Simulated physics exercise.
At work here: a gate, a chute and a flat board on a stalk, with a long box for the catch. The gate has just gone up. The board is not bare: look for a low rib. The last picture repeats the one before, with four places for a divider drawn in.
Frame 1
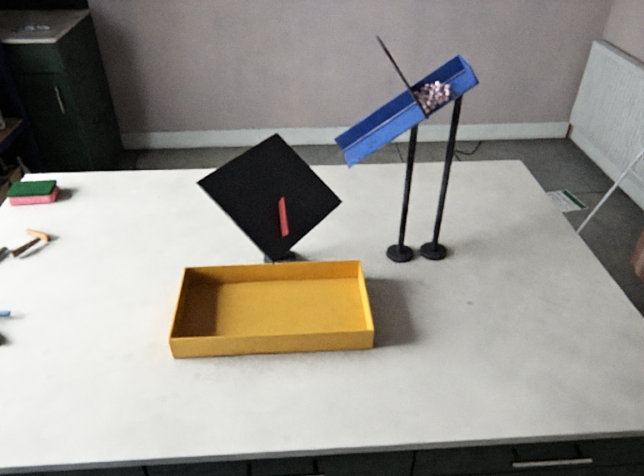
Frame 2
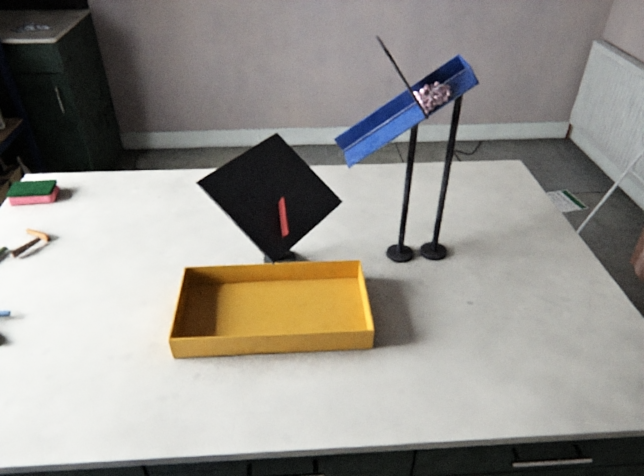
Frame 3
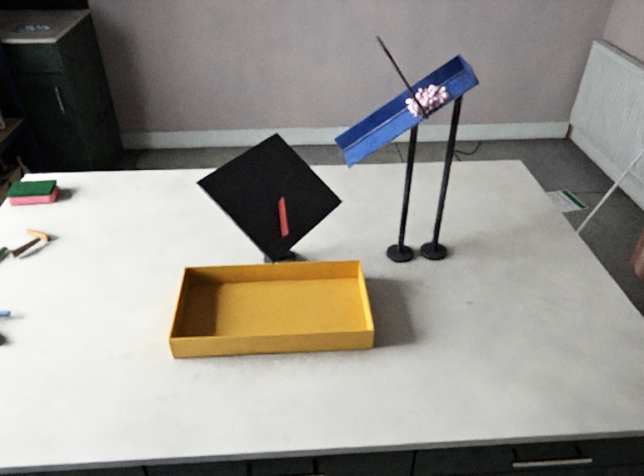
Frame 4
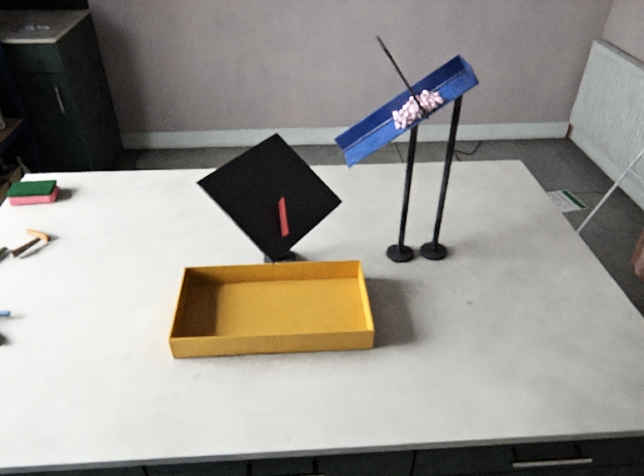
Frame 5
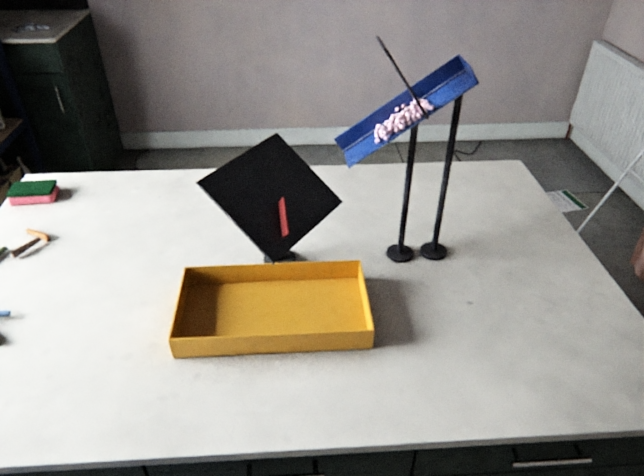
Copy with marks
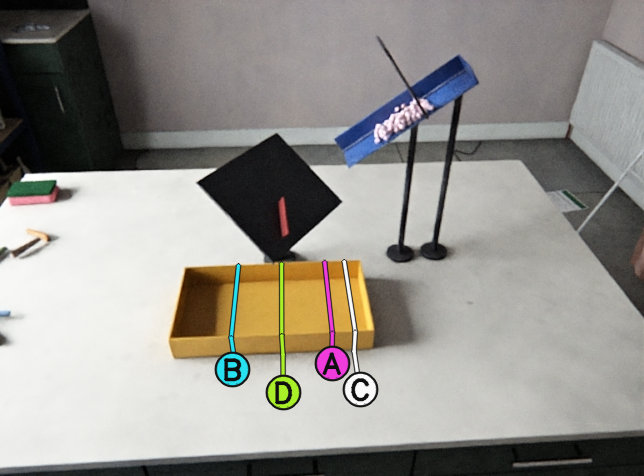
Small pale pink beads slide down and left along a sloping blue chute, spreading out.
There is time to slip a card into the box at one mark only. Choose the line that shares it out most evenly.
Best: A.
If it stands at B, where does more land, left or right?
Right.
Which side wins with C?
The left side.
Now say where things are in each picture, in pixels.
The first frame shows load behind the gate at (428, 96), sugar pearls; lip of the chute at (346, 160), sloping gently.
The second frame shows middle of the board at (276, 192), tilted fairly steeply; middle of its low edge at (312, 230); of its high edge at (240, 155).
The third frame shows front corners of the box at (169, 339) and (374, 330), empty; front of the load at (411, 107).
The fourth frame shows middle of the load at (420, 109); its front at (399, 126), about a quarter of the way to the lip; rib from (284, 197) to (289, 233).
The fifth frame shows middle of the load at (403, 113); its front at (378, 141), about half of the way to the lip.
On the marked copy, line A crosses the front rim at (332, 332); line B crosses the front rim at (231, 336); line C crosses the front rim at (355, 331); line D crosses the front rim at (281, 334).
For line A, of what is caught, about two thirds on the left of the divider, about a quarter on the right.
For line B, of what is caught, none on the left of the divider, all on the right.
For line C, of what is caught, nearly all on the left of the divider, a stray few on the right.
For line D, of what is caught, none on the left of the divider, all on the right.
